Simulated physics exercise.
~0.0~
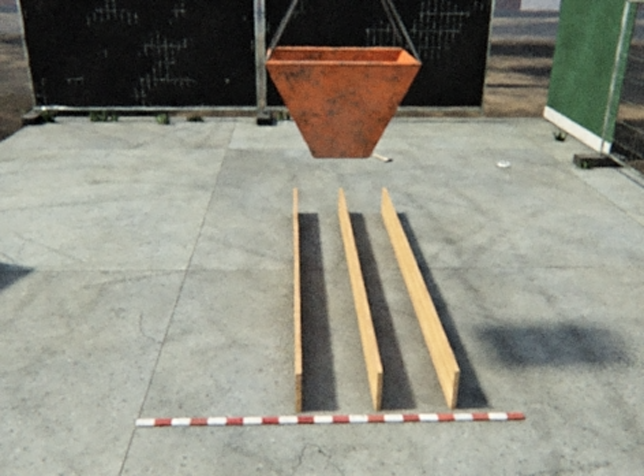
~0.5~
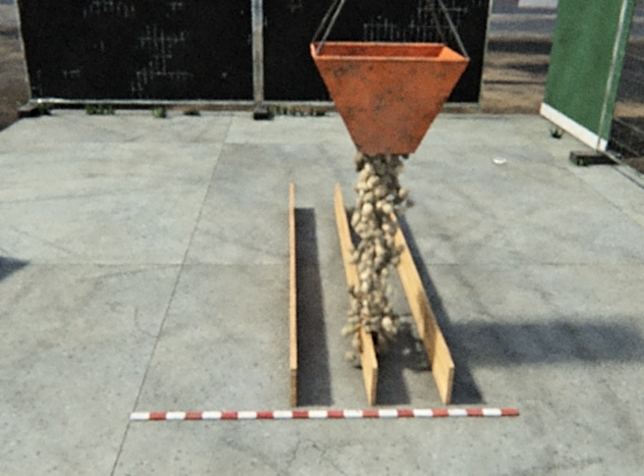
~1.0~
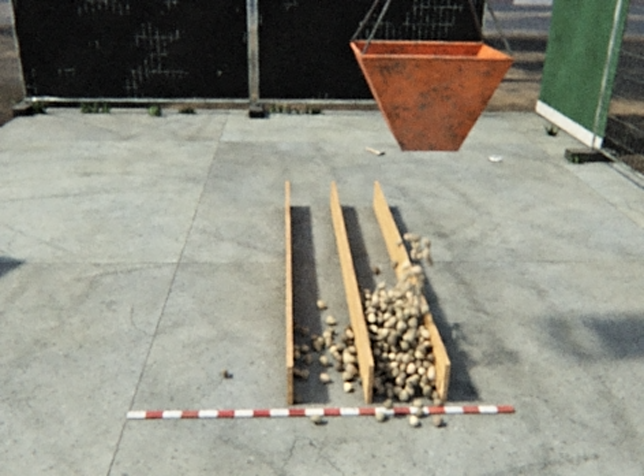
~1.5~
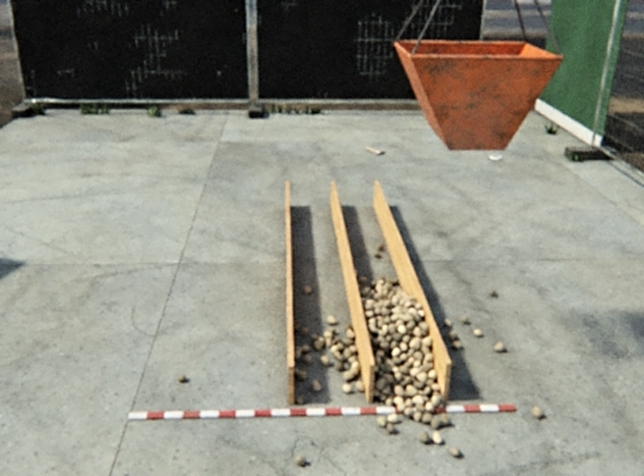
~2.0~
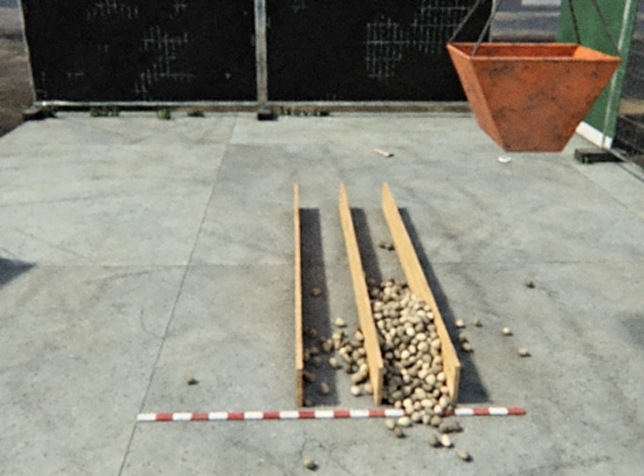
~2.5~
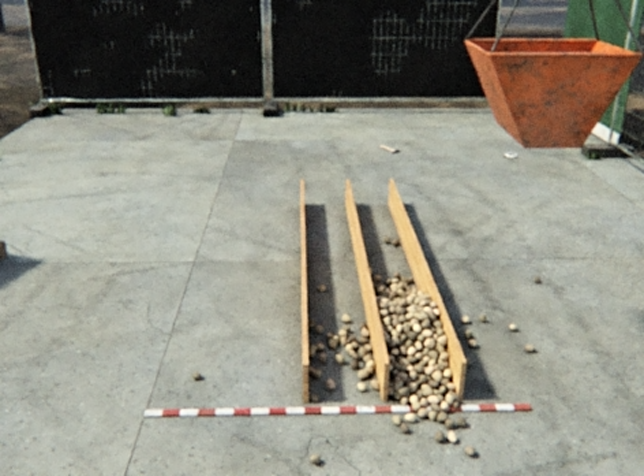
The clip shows an orange skip moving rightwards above three wooden boards on concrete, dropping a stream of rounded stones from its underside. Most of the stones pile up in the right bay, with a few in the left bay and some scattered outside, as the empty skip continues right.
